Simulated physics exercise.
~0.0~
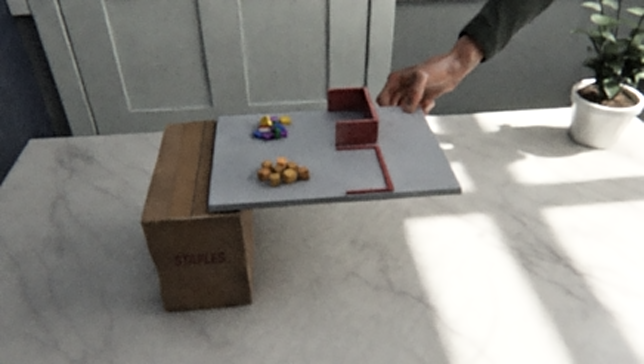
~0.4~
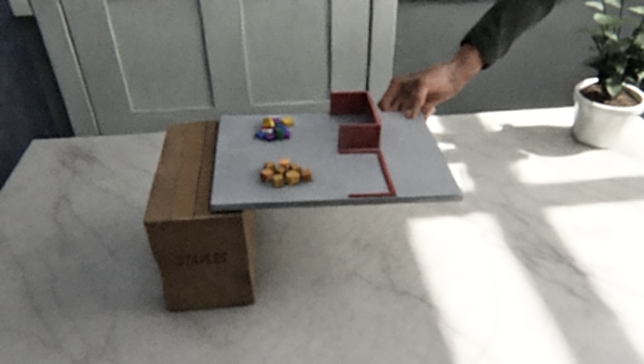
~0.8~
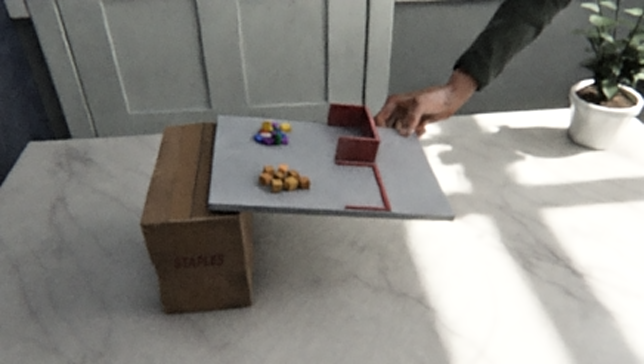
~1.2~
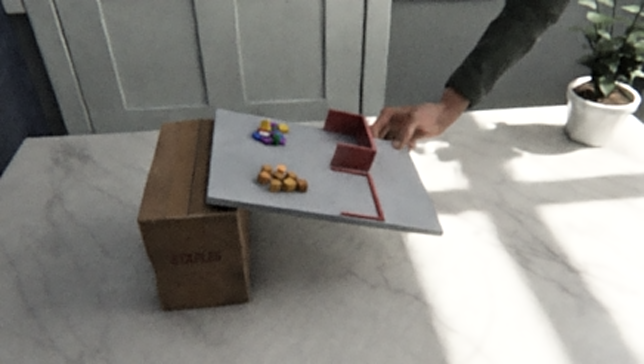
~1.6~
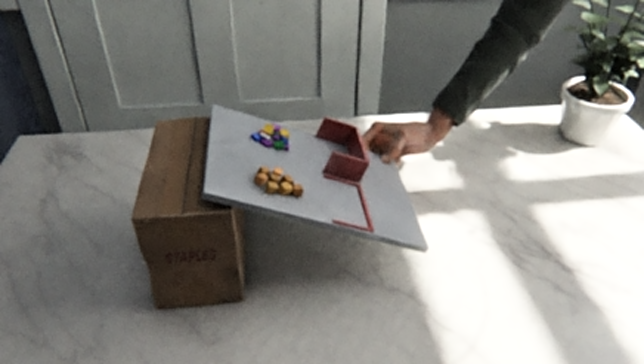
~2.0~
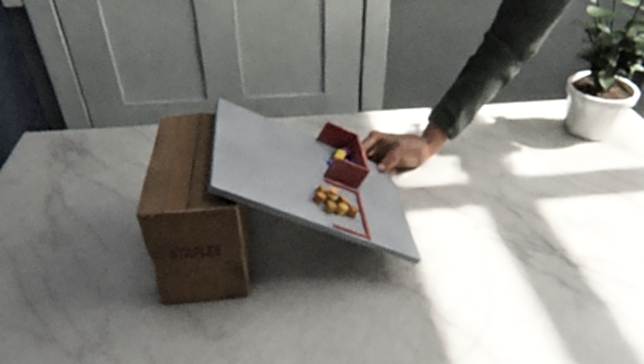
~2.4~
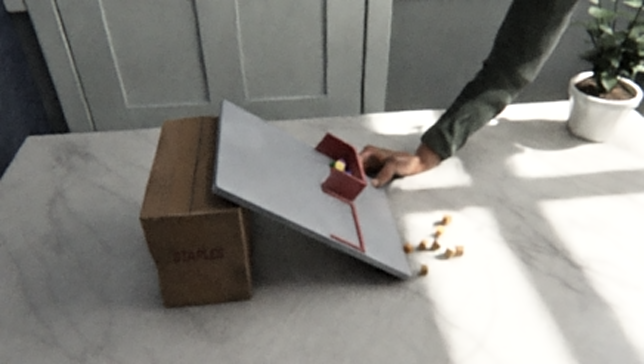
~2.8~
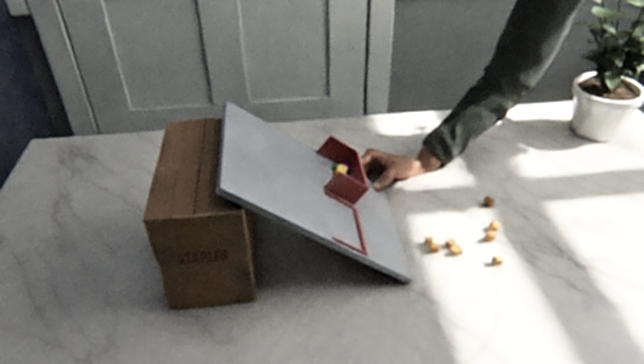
A hand in a dark sleeve holds the right end of a flat grey board above a pale marble table, seen from slightly above. The board's left end rests on a brown cardboard box, with grey panelled doors behind and a potted plant at right. A multicoloured cluster lies on the far side and an orange-brown one nearer, each facing a red barrier. The hand lowers the right end, and both clusters slide down the steepening slope. The near pieces pass their low barrier and scatter across the table, while the far ones stay gathered behind their taller barrier.
